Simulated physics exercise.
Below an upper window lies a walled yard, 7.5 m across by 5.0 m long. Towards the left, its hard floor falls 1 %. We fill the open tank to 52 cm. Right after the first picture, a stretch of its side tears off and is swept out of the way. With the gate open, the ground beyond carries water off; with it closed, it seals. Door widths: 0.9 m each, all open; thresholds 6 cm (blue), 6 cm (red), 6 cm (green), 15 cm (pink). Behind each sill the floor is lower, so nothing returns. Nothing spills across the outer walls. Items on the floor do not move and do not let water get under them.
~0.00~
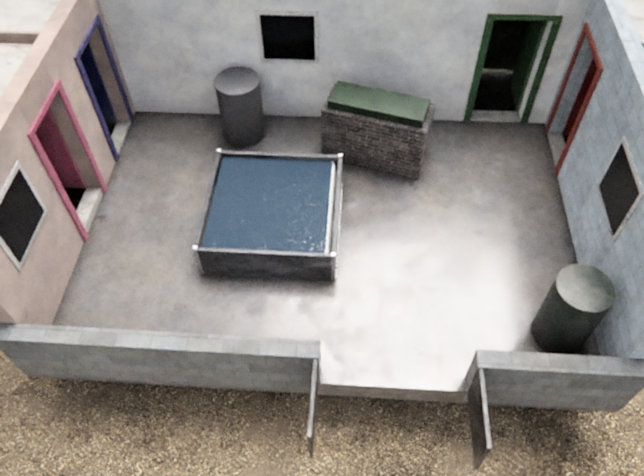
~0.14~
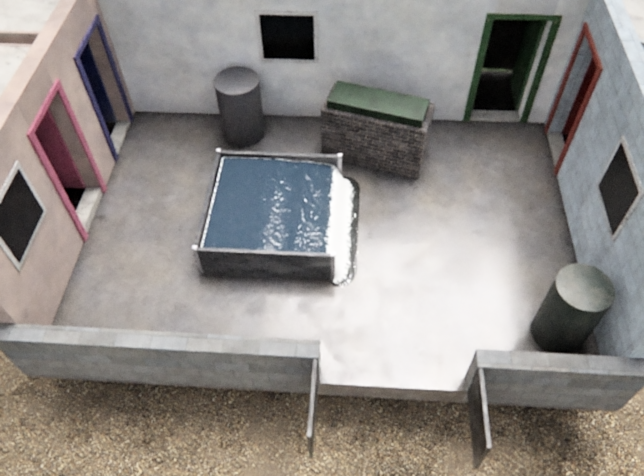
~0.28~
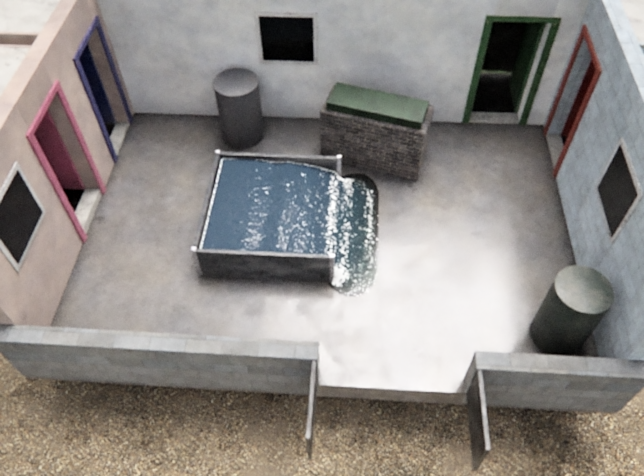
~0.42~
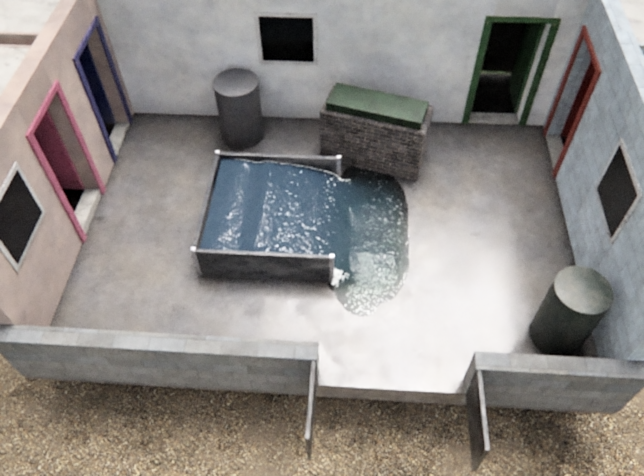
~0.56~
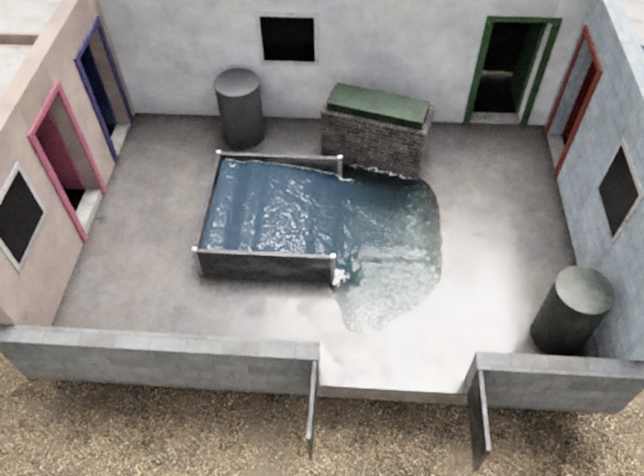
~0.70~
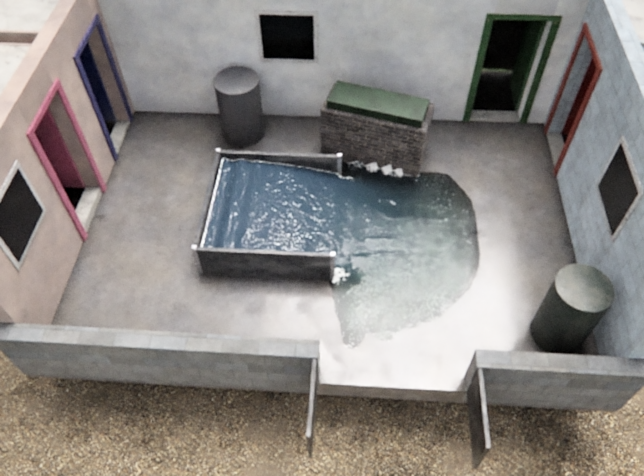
Water pouring from the open right side of a rectangular tank and spreading across the grey floor of a walled yard.
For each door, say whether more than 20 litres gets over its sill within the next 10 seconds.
Outcome: At the blue door the inflow will remain within the limit. At the red door the inflow will break the limit. At the green door the inflow will break the limit. At the pink door the inflow will remain within the limit.
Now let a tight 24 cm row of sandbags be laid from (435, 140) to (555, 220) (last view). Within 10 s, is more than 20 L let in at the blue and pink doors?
Checking the limit, blue is fine, pink is fine.
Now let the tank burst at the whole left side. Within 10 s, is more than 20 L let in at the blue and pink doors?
Blue: Beyond limit; pink: Beyond limit.
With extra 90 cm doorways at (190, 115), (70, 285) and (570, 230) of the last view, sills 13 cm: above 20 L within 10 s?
Check each in turn: The first fails, the second fails, the third succeeds.
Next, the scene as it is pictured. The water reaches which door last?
Result: Pink door.
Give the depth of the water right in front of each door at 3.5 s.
Depths in centimetres - blue: 0, red: 13, green: 13, pink: 0.
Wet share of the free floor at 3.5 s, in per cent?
Wet share: Near 45 percent.
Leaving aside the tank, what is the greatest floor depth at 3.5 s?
About 26 cm at most.
After 1.4 s water covers 35 % of the floor and is deepest (22 cm) near (385, 173); blue door not reached, red door not reached, green door not reached, pink door not reached.
After 2.2 s water covers 40 % of the floor and is deepest (28 cm) near (559, 229); blue door not reached, red door 11 cm at the sill, 2 L in, green door not reached, pink door not reached.
After 3.5 s water covers 45 % of the floor and is deepest (26 cm) near (593, 381); blue door not reached, red door 13 cm at the sill, 21 L in, green door 13 cm at the sill, 8 L in, pink door not reached.
After 6.0 s water covers 65 % of the floor and is deepest (11 cm) near (465, 125); blue door not reached, red door 9 cm at the sill, 52 L in, green door 11 cm at the sill, 69 L in, pink door not reached.
After 10.0 s water covers 85 % of the floor and is deepest (10 cm) near (267, 126); blue door 6 cm at the sill, 0 L in, red door 5 cm at the sill, 59 L in, green door 6 cm at the sill, 88 L in, pink door 5 cm at the sill, 0 L in.
